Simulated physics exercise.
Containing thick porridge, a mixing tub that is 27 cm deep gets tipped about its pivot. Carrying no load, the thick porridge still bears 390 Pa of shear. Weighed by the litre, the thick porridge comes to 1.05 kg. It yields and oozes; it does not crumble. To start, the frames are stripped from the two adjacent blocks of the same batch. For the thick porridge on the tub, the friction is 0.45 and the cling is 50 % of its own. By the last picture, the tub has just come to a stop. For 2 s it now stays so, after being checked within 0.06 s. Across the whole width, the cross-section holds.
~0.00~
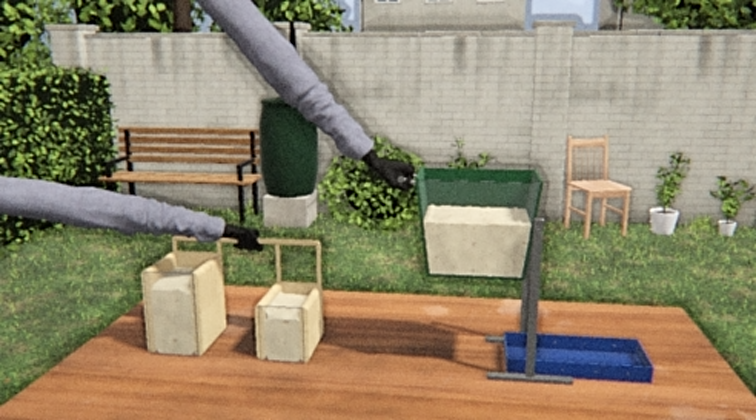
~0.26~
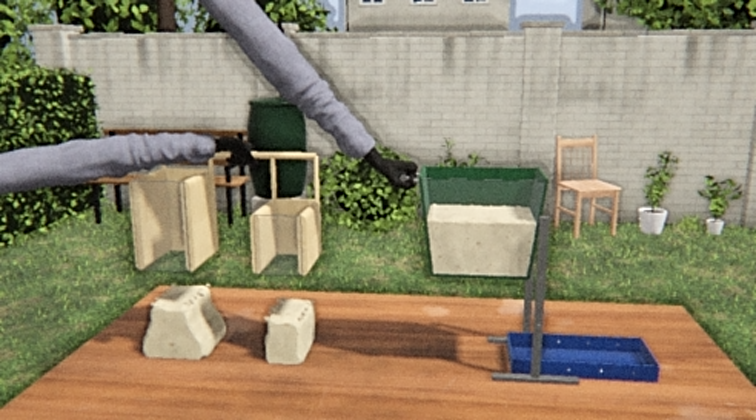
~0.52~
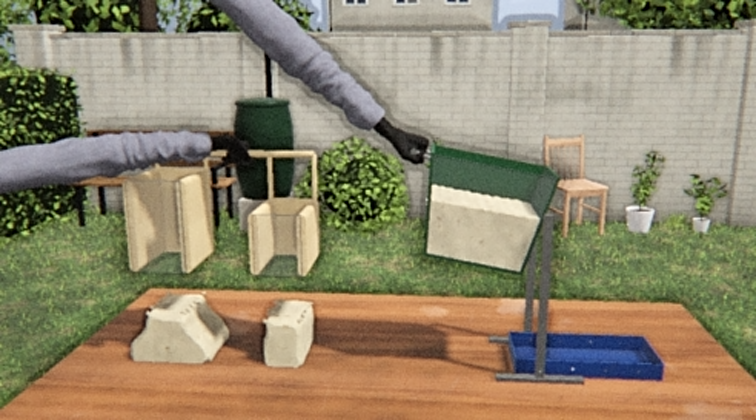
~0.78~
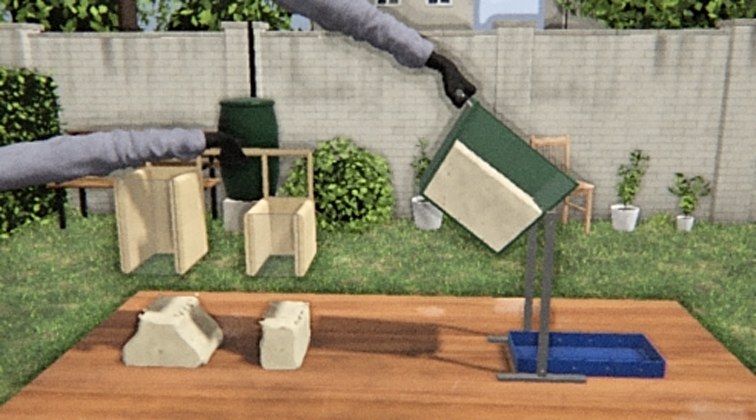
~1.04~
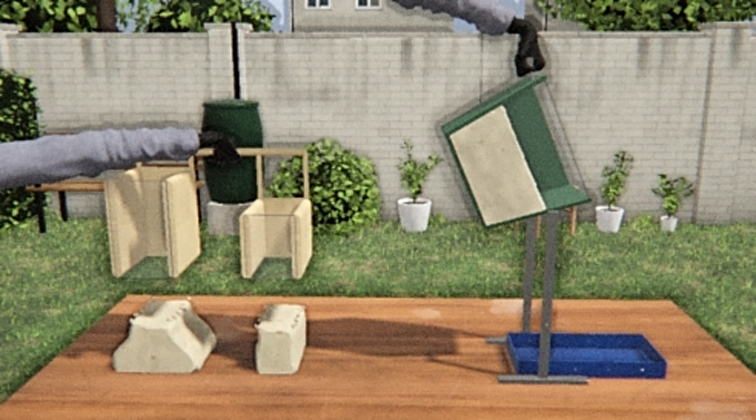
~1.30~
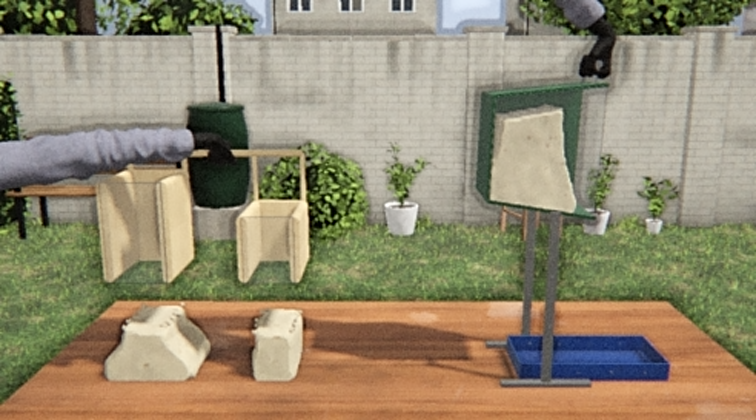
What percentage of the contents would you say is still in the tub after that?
I would say about 46 %.
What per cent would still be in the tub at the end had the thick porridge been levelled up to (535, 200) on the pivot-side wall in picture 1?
30 %.
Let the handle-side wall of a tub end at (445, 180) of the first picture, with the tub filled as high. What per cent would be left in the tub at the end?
That would leave about 75 % in the tub.
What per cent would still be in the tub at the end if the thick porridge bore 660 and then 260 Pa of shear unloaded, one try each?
60 %, then 35 %.
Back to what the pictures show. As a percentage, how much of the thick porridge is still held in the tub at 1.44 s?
Near 95 %.
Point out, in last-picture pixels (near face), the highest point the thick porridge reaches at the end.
Near (528, 173).
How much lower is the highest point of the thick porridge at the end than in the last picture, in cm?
15 cm.
By 1.44 s, the tub is at 92 degrees and holds 96 %.
By 1.61 s, the tub is at 92 degrees and holds 66 %.
By 1.78 s, the tub is at 92 degrees and holds 50 %.
By 1.95 s, the tub is at 92 degrees and holds 46 %.
By 3.30 s, at the end, the tub is at 92 degrees and holds 46 %.
